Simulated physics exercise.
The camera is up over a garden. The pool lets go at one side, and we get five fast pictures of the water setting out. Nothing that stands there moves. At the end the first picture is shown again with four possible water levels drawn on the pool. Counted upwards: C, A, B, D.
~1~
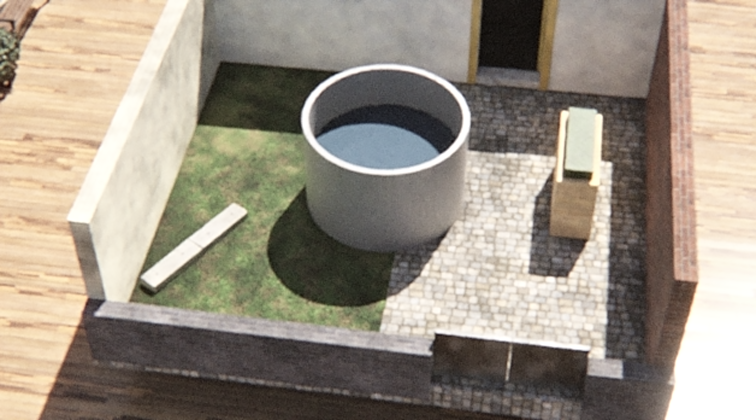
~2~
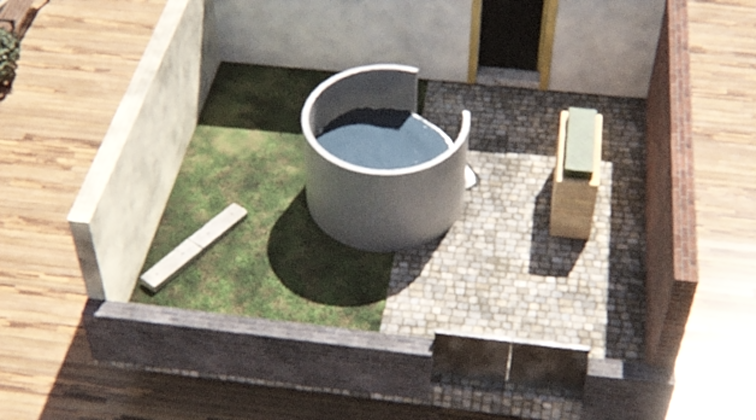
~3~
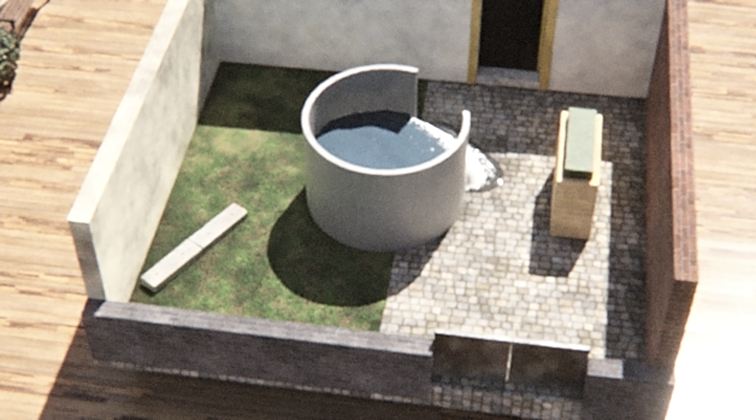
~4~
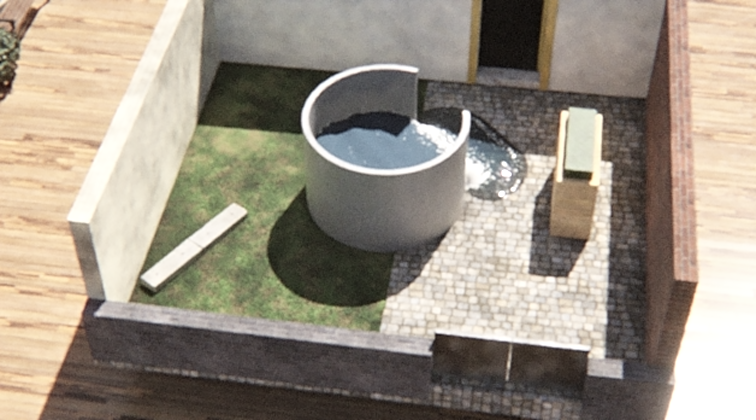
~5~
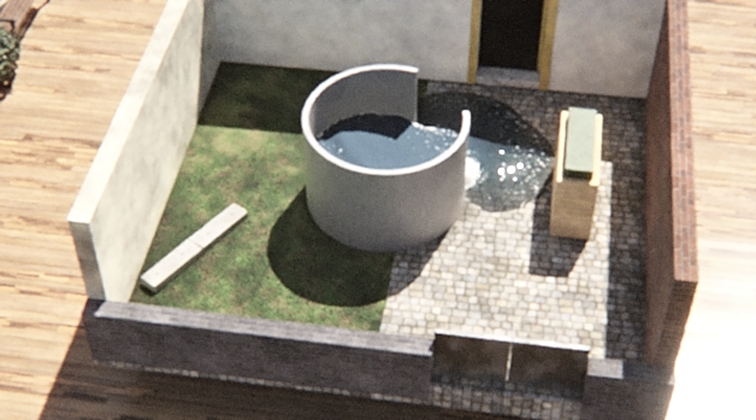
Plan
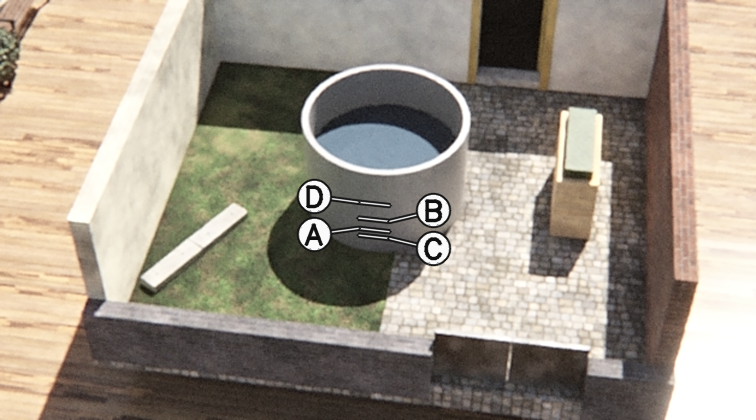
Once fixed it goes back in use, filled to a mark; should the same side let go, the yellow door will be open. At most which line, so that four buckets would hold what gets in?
Level A just does it.
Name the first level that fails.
That is level B.
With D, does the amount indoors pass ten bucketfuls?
Yes.
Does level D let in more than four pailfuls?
Yes, that goes wrong.
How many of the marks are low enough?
Two.
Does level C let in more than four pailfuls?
No, not at all.
On the marked copy, A at (374, 230); B at (374, 219); C at (374, 236); D at (373, 203); from the bottom up C, A, B, D.
With A, a bucket or two gets in.
With B, about 8 bucketfuls get in.
With C, nothing gets over.
With D, dozens of bucketfuls pour in.
